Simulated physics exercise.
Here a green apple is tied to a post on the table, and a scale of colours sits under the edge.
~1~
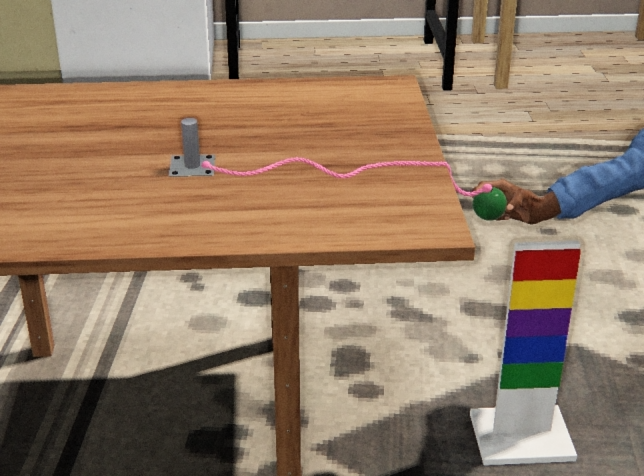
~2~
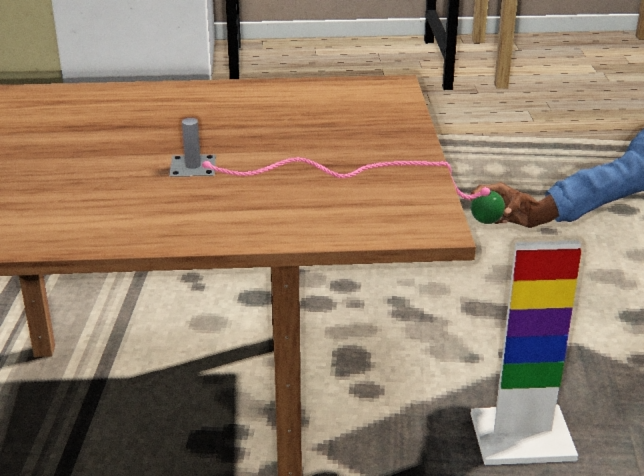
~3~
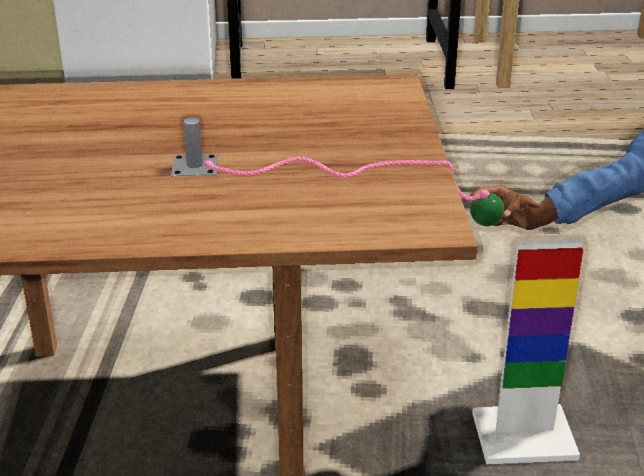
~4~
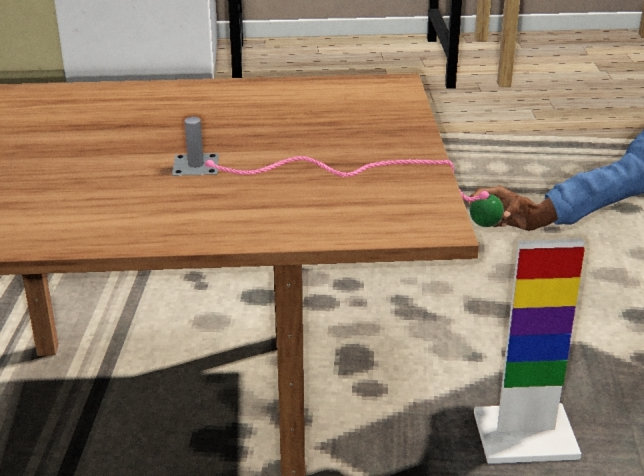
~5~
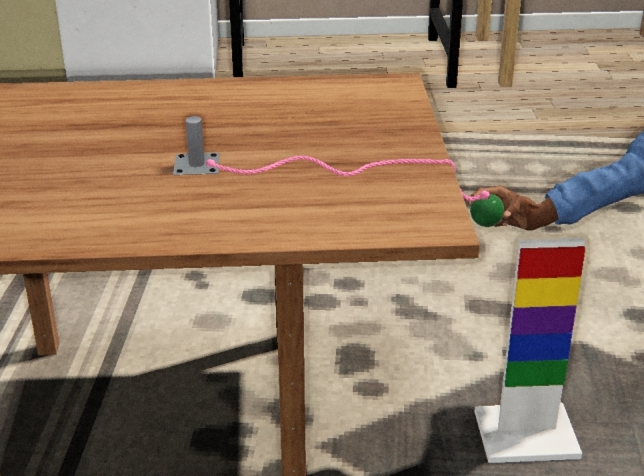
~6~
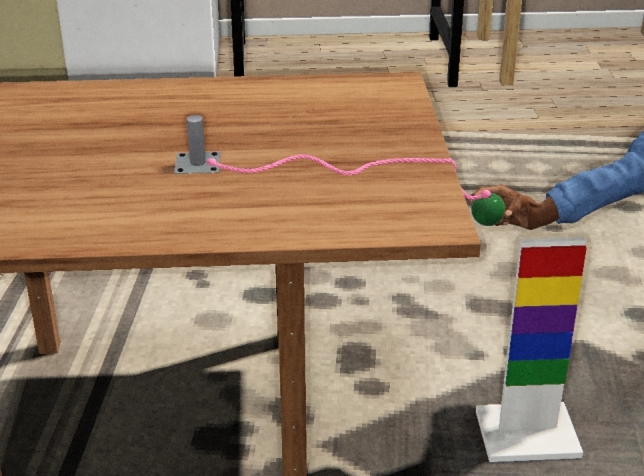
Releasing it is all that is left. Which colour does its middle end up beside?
Red.
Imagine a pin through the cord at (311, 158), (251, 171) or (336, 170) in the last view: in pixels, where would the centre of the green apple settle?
It would sit near (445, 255) the first time, (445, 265) the second and (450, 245) the third.
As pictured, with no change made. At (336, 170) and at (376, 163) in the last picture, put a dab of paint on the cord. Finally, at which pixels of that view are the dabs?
End points: Roughly (363, 163); roughly (413, 164).
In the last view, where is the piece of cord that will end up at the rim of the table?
(418, 160), give or take.
A little later, apple near (430, 265); level with red.
Next, apple near (455, 266); level with red.
When it is over, apple near (445, 268); level with red. The cord holds its middle at red.
